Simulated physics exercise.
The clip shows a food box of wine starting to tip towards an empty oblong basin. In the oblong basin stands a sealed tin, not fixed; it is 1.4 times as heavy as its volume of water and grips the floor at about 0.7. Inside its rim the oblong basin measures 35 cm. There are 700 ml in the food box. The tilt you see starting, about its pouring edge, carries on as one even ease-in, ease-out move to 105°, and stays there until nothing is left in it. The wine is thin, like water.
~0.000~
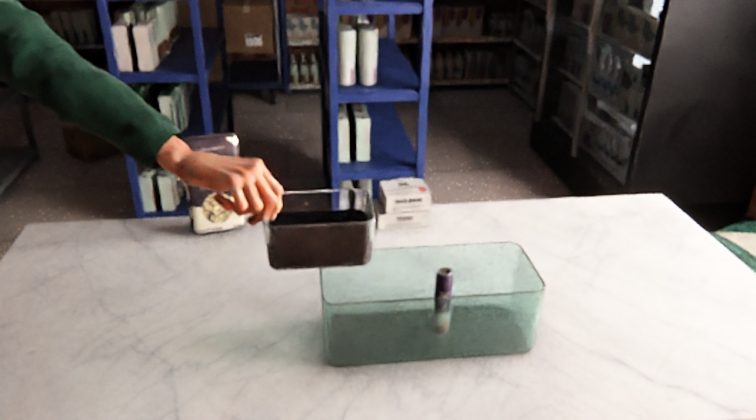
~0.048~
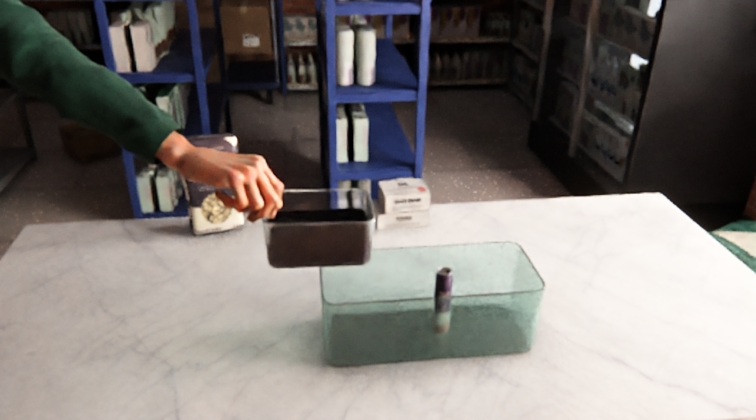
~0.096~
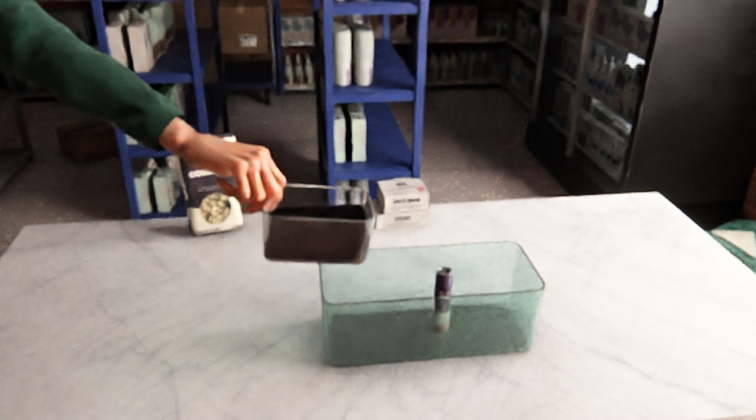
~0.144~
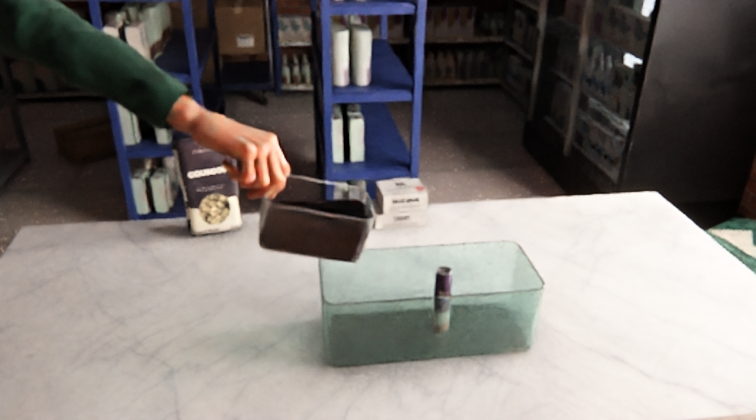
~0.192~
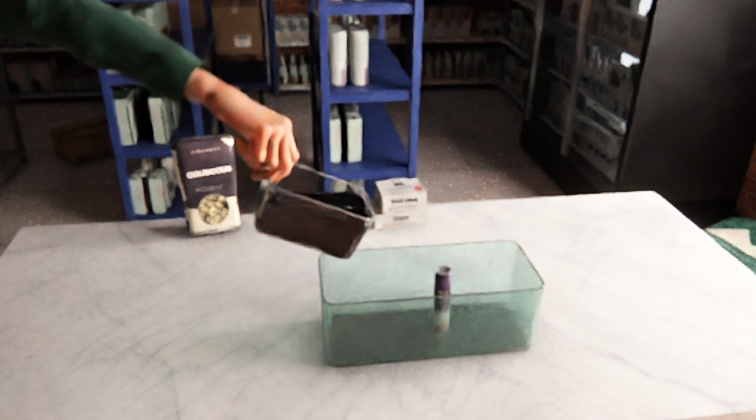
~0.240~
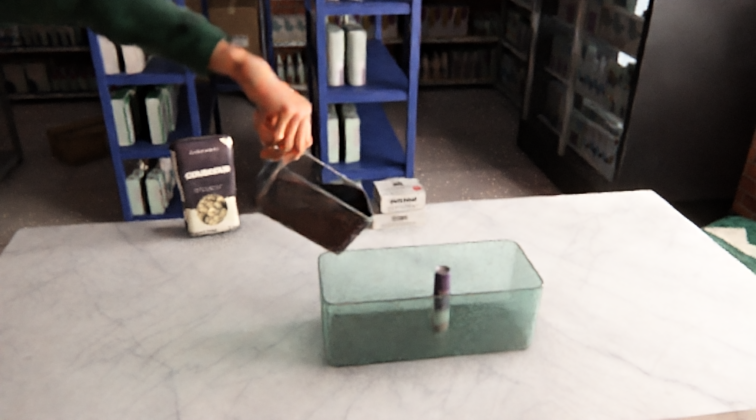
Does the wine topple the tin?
It falls.
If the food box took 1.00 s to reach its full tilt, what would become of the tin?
The tin falls.
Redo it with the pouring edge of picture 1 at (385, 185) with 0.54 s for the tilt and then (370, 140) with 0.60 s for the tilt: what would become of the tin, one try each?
First it keeps standing; then it remains upright.
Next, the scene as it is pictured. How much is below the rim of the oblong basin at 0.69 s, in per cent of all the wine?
Some 84 per cent.
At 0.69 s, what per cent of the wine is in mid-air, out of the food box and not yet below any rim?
About 14 per cent.
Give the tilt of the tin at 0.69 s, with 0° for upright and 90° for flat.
About 5°.
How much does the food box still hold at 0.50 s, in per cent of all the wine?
Some 36 per cent.
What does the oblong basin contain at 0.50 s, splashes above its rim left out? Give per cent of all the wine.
About 6 per cent.
Then, 0.50 s in, the tilt is 98° and 36 per cent is still to pour; the tin stands where it began.
Then, 0.69 s in, the tilt is 105° and 3 per cent is still to pour; the tin leans 6°.
Then, 0.88 s in, the tilt is 105° and 0 per cent is still to pour; the tin leans 26°.
Then, 1.10 s in, the tilt is 105° and 0 per cent is still to pour; the tin lies on its side.
Finally, the tin lies on its side.
